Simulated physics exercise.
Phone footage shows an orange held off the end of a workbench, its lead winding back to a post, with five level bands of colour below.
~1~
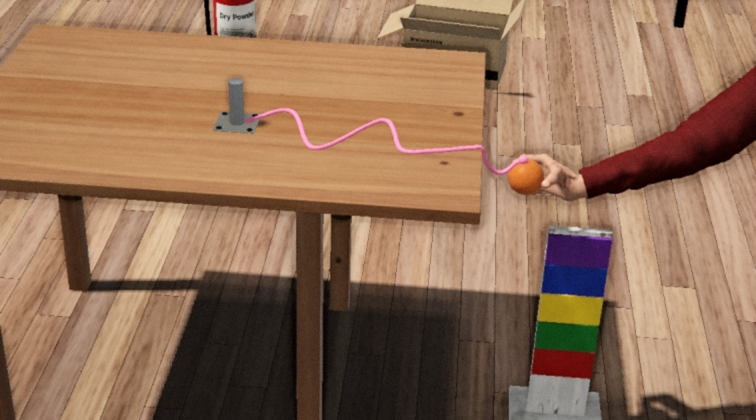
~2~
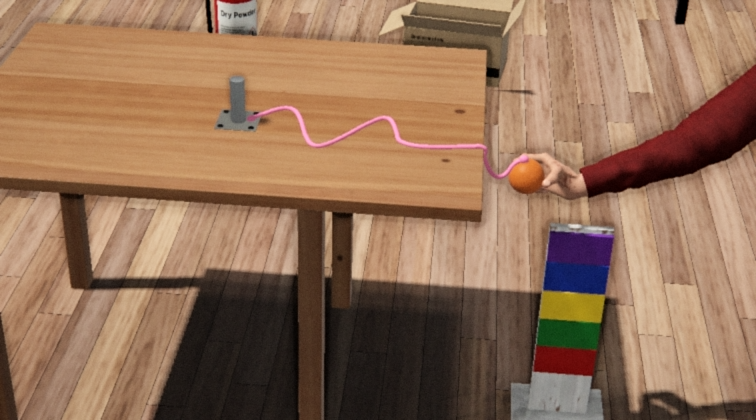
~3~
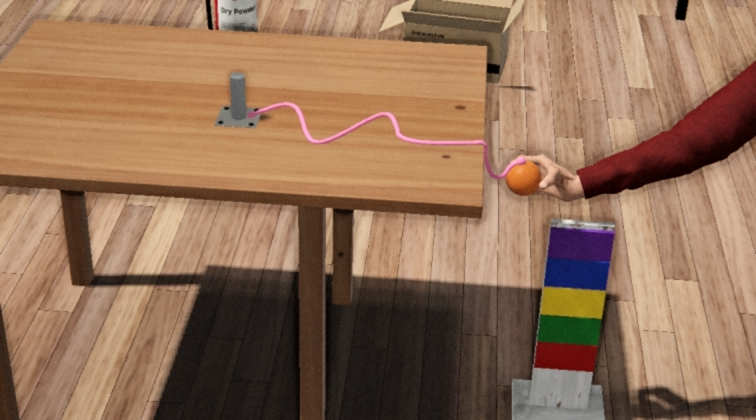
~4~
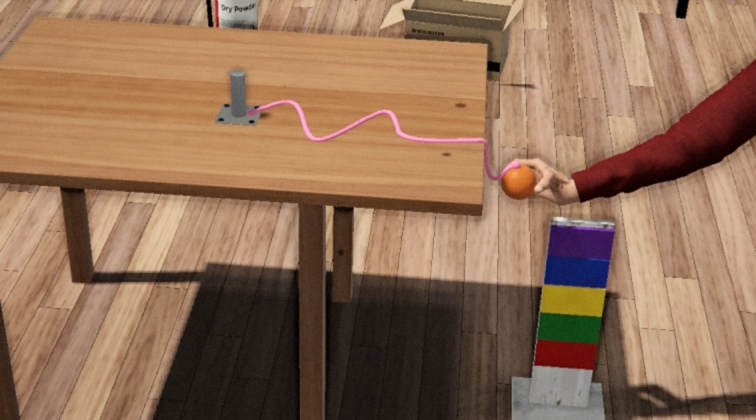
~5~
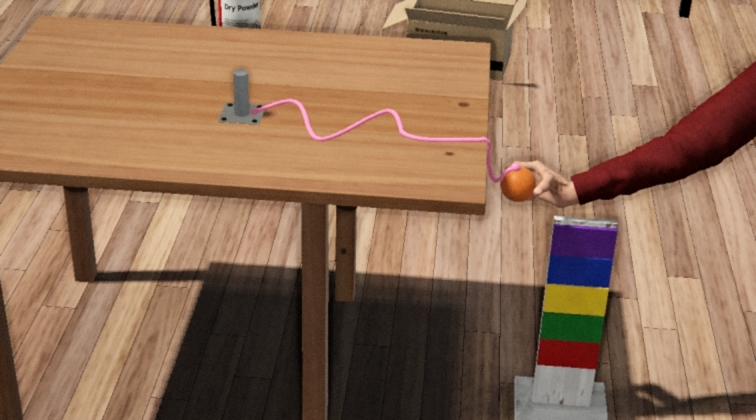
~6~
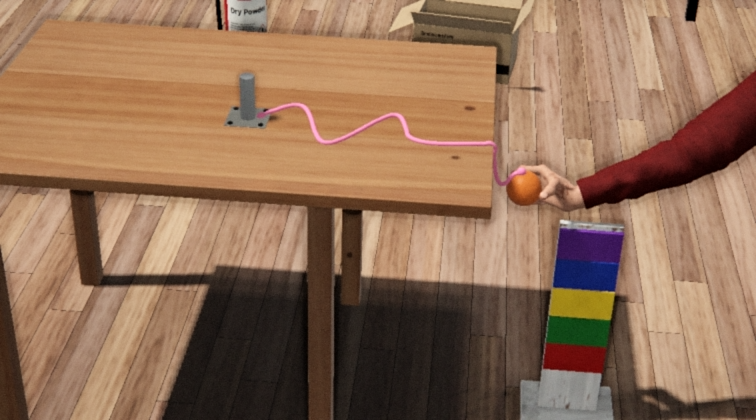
A hand in a dark red sleeve held an orange just past the right edge of a wooden table, its pink cord winding back to a metal post, and barely moved above a striped colour board.
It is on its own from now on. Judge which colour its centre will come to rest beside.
Its centre comes to rest beside green.
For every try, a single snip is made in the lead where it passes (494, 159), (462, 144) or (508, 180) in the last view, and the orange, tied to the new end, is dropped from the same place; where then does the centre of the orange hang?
In order, roughly (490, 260), (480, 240) and (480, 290).
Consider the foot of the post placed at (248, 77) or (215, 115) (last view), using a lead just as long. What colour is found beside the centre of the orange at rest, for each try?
It comes out yellow the first time and yellow the second time.
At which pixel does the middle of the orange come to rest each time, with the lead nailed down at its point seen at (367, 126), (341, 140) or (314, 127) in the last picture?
First try (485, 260), second try (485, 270), third try (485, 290).
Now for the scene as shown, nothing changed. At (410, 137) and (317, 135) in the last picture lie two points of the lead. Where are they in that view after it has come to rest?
First point (492, 178), second point (372, 128).
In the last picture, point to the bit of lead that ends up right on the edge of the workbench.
Around (401, 118).
Early on, orange near (503, 317); level with green.
Midway, orange near (458, 317); level with green.
Near the end, orange near (487, 321); level with green.
Finally, orange near (477, 323); level with green. The lead holds its middle at green.
